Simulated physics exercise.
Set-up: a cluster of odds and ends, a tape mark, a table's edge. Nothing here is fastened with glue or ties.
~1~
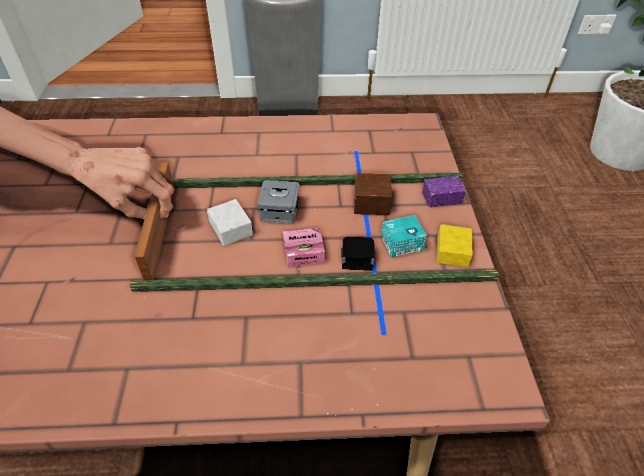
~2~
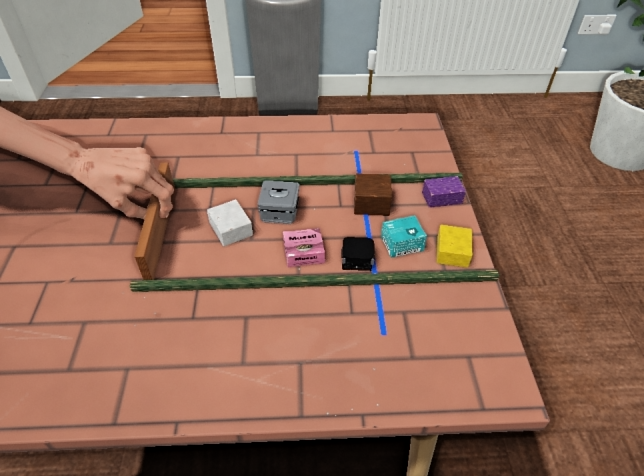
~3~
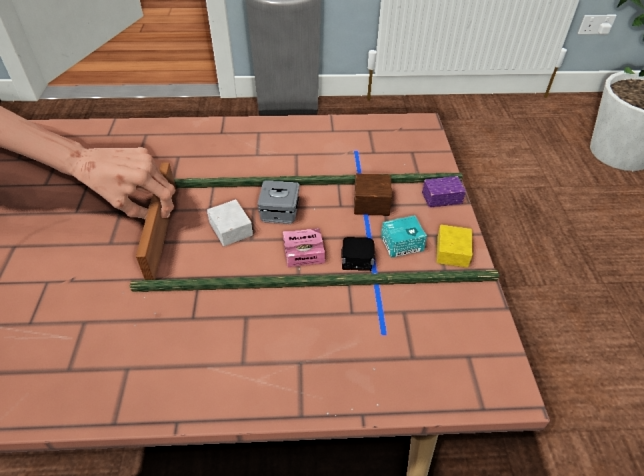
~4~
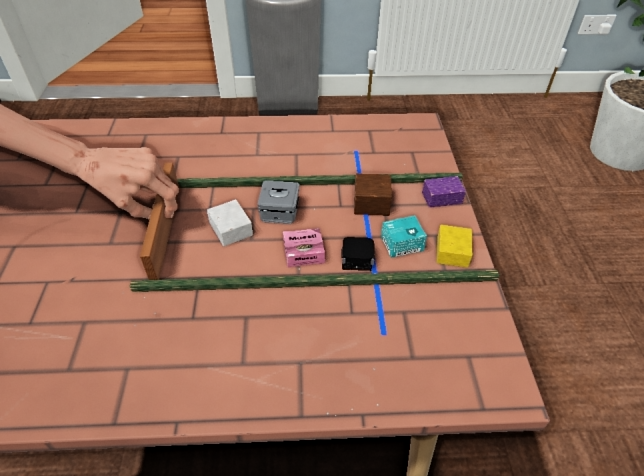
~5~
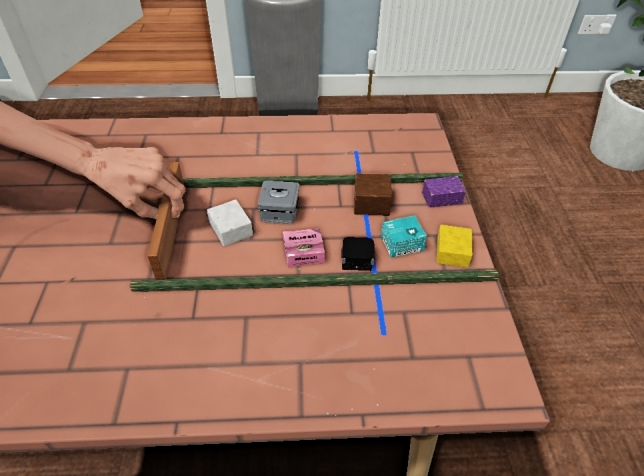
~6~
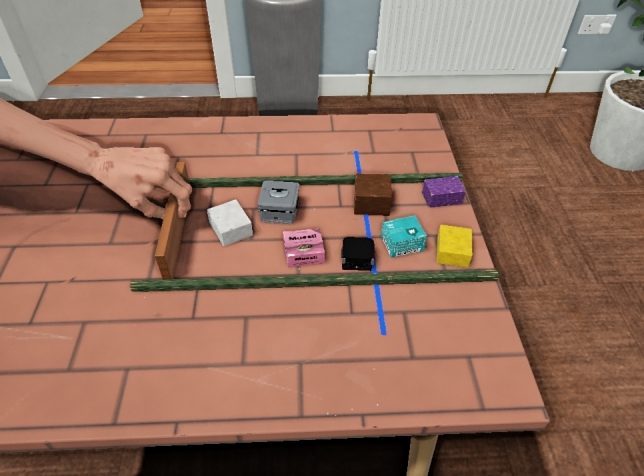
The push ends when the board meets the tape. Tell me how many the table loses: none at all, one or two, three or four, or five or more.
The table loses none at all.
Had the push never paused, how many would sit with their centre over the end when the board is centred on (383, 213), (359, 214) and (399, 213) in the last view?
In order of the places given, that's 1, 0 and 2.
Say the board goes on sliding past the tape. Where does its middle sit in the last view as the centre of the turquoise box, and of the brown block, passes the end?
Around (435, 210) first and around (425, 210) second.
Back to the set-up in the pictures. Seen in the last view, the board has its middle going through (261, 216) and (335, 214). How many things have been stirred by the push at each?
So 3, and at the other place 6.
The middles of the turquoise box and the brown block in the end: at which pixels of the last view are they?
First (427, 223), then (417, 189).
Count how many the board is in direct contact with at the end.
It adds up to 2.
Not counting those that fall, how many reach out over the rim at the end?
Answer: 1.
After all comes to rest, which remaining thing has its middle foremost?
The yellow block is the one.
Early on, none off yet; purple block at rest near (443, 192); yellow block at rest near (454, 246); turquoise box at rest near (403, 237).
Finally, the number that fall off is zero.
